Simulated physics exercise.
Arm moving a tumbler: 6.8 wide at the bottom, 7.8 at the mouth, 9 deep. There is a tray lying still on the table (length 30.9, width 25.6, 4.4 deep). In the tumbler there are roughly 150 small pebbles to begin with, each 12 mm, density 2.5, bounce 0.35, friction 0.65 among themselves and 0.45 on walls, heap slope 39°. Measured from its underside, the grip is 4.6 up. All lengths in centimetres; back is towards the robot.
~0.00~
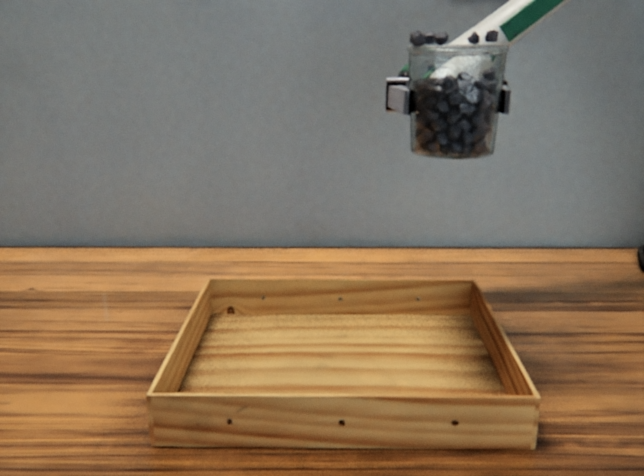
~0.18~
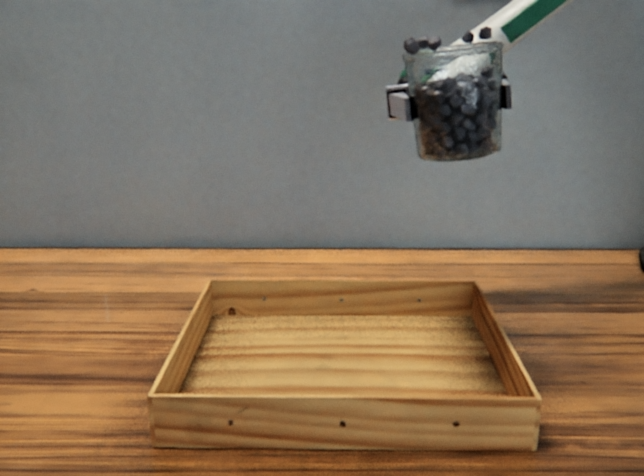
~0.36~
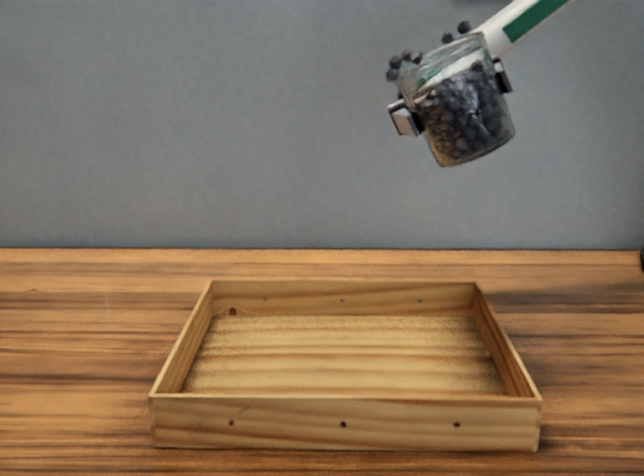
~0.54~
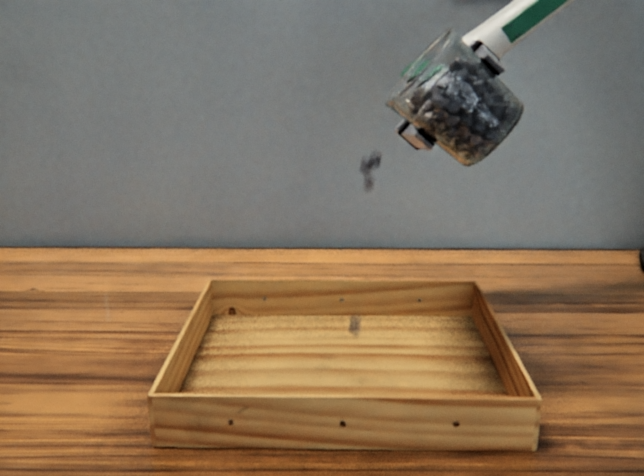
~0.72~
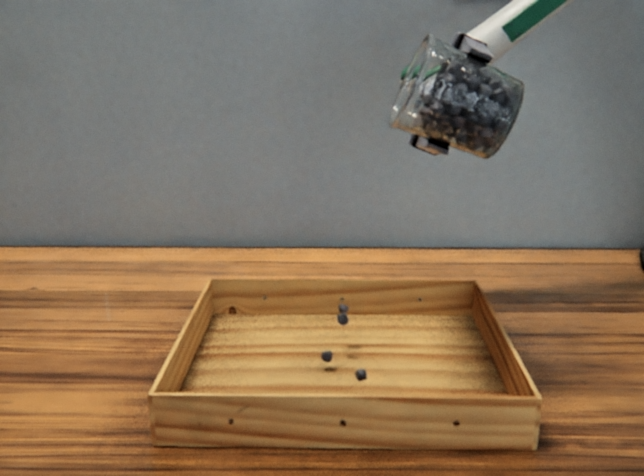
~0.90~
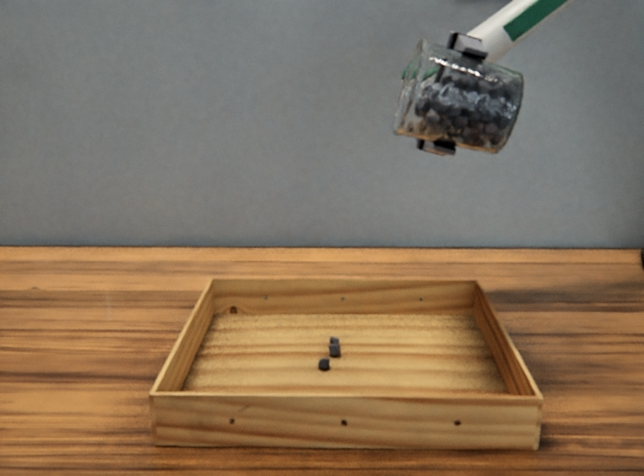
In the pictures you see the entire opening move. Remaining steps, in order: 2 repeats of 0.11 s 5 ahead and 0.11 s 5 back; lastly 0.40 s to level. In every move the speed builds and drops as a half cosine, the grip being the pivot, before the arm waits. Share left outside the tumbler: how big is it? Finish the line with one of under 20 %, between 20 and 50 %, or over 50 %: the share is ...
The share is over 50 %.
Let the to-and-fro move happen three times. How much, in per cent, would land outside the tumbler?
75 per cent or so.
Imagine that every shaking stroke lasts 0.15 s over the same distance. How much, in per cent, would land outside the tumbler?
It would come to around 40 %.
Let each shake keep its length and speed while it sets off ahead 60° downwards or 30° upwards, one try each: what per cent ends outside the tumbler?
First try about 10 %, second try about 85 %.
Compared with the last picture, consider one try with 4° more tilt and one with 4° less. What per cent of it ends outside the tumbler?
80 and 55 percent.
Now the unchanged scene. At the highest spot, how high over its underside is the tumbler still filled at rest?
It reaches close to 4.5 cm in the end.
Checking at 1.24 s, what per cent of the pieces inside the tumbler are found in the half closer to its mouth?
40 %.
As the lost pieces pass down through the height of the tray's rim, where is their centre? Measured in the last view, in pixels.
Their middle lies around (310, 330).
After 1.24 s, tilted 75° forward, highest piece 28 above the table; 81 in the tumbler, 31 in the tray, 35 in flight or on a rim.
After 1.57 s, tilted 28° forward, highest piece 29 above the table; 96 in the tray, 48 in the tumbler, 3 in flight or on a rim.
After 1.94 s, level, highest piece 28 above the table; 99 in the tray, 48 in the tumbler.
After 2.99 s, level, highest piece 26 above the table; 99 in the tray, 48 in the tumbler.
In the end, 99 in the tray, 48 in the tumbler. That is 67 % outside the tumbler.
